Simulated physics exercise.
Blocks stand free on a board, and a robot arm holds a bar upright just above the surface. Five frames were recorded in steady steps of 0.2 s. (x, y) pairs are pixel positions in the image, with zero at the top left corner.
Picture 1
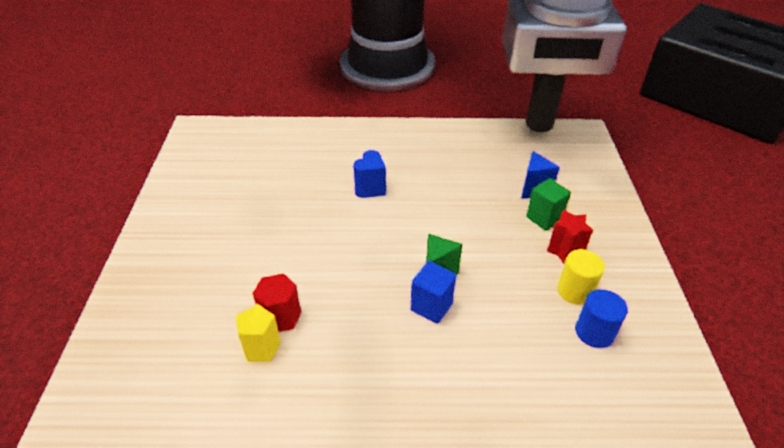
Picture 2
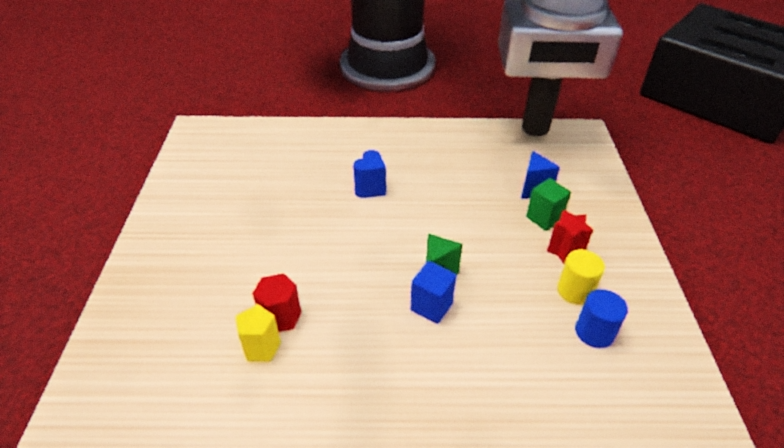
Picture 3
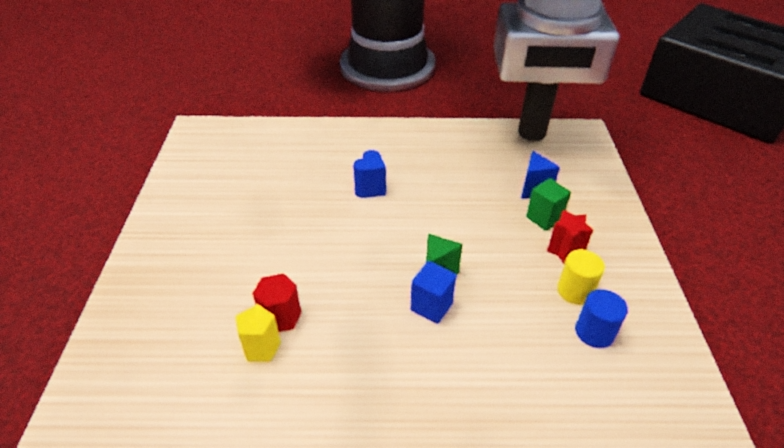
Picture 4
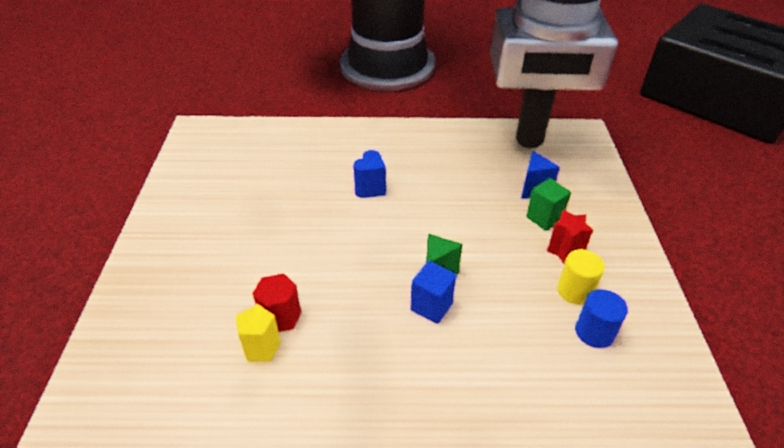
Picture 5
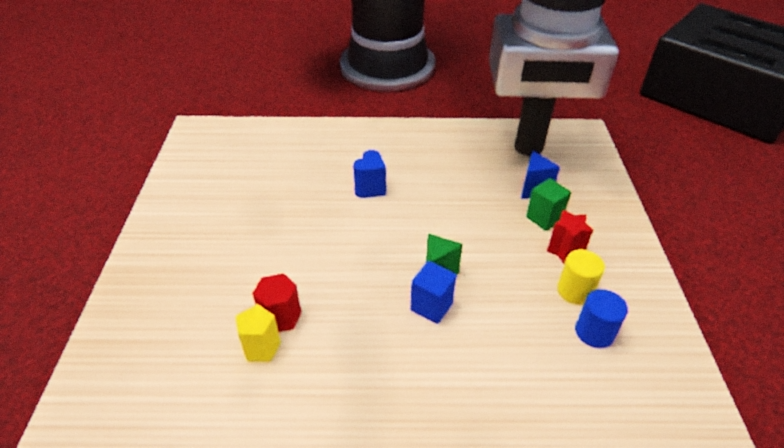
A robot arm holds a dark upright bar at the far right edge of a pale wooden board on a red surface, seen from above and in front by a still camera. A blue triangular block, green block, red star, yellow cylinder and blue cylinder line the right, with other coloured blocks at centre and left. The bar moves slightly nearer and left, while every block stays still.
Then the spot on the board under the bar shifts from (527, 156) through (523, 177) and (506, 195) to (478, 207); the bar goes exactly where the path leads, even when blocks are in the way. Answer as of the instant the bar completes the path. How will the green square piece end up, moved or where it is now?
When the path is over, the green square piece has left its spot.
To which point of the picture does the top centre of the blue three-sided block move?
When the path ends, it will be at (534, 180).
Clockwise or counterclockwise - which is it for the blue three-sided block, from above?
From above, counter-clockwise.
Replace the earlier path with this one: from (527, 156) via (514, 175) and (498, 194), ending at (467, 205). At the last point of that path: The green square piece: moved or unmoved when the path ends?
It will end up elsewhere.
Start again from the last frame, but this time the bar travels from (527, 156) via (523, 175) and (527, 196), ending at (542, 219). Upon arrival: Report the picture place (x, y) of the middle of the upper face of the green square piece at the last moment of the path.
Its top face will be centred at roughly (594, 226).
On the path given first. One third of the way, bar (525, 170); blue three-sided block (544, 170), turned 20° anticlockwise.
Two thirds of the way, bar (507, 187); blue three-sided block (535, 180), turned 80° anticlockwise; green square piece (563, 198).
At the end, bar (479, 199); blue three-sided block (534, 180), turned 80° anticlockwise; green square piece (563, 198).
